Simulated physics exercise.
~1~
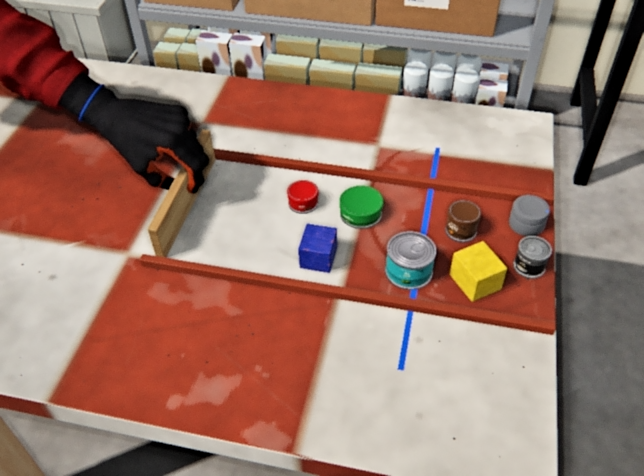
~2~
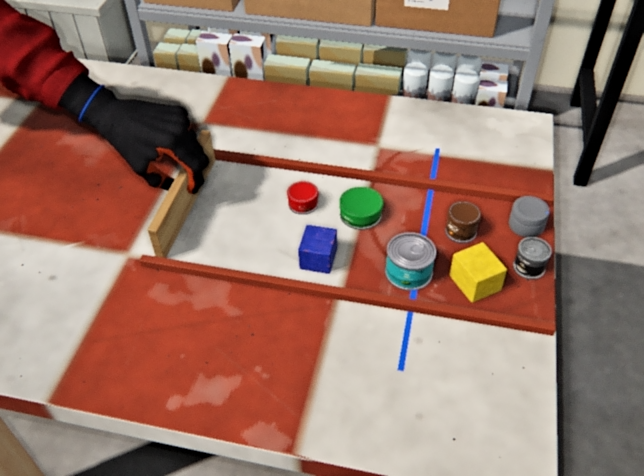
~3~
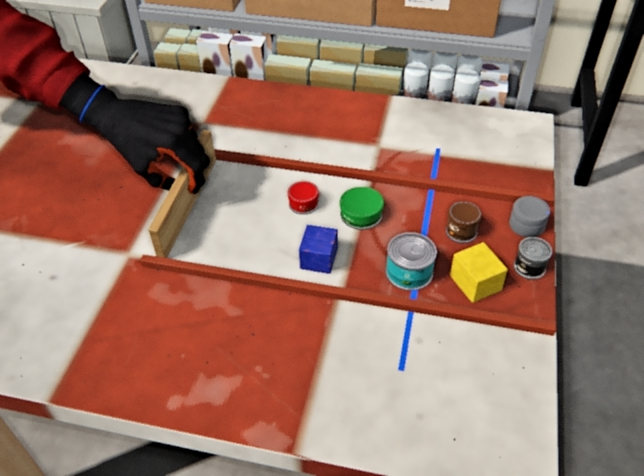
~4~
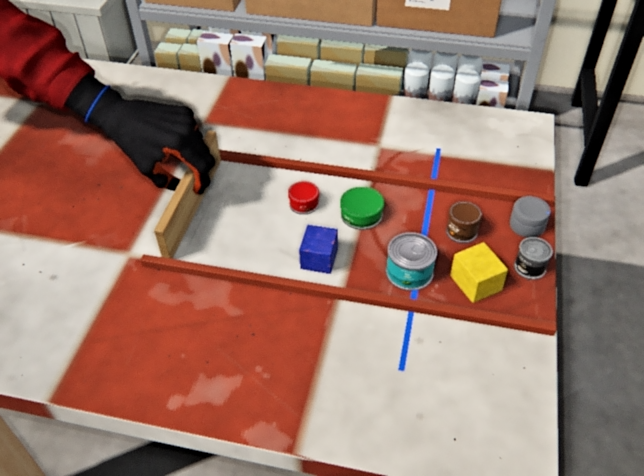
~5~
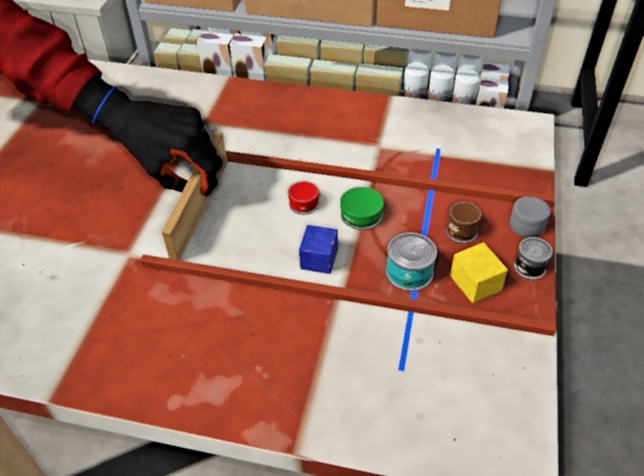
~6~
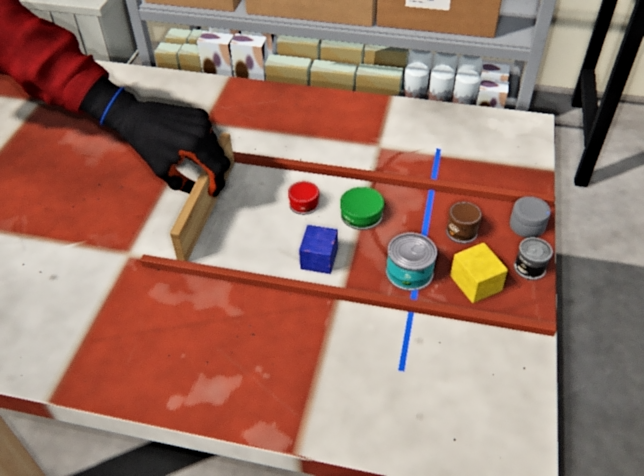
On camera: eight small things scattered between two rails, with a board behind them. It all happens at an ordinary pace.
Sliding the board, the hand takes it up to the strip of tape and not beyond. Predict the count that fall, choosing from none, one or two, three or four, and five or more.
I predict the count lost over the end will be nil.
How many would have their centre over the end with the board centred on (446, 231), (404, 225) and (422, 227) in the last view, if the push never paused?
Middles past end - pos 1: 1, pos 2: 0, pos 3: 0.
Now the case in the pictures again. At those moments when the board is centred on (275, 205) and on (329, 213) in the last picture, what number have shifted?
The counts are 0 and 3.
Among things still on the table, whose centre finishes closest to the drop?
The black tin winds up nearest.
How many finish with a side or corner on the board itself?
That would be 2 of them.
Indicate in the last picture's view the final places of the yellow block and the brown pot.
The yellow block ends at (520, 277) and the brown pot at (519, 238).
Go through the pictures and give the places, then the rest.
Black tin (532, 257); grey lid (529, 216); yellow block (478, 272); board (185, 191); tape (422, 242), in the first picture.
Grey lid (529, 217); red tin (303, 198), in the second picture.
Yellow block (478, 272); board (185, 192), in the third picture.
Black tin (533, 258); green tin (362, 208), in the fourth picture.
Grey lid (530, 217); turquoise pot (411, 262), in the fifth picture.
Black tin (533, 259); grey lid (530, 217); yellow block (478, 273); board (205, 195); tape (423, 243), in the sixth picture.
A little later, none off yet; black tin at rest near (533, 259); grey lid at rest near (530, 217); yellow block at rest near (478, 273).
Next, none off yet; black tin at rest near (533, 259); grey lid at rest near (530, 217); yellow block moving near (484, 273).
When it is over, the number that fall off is zero.
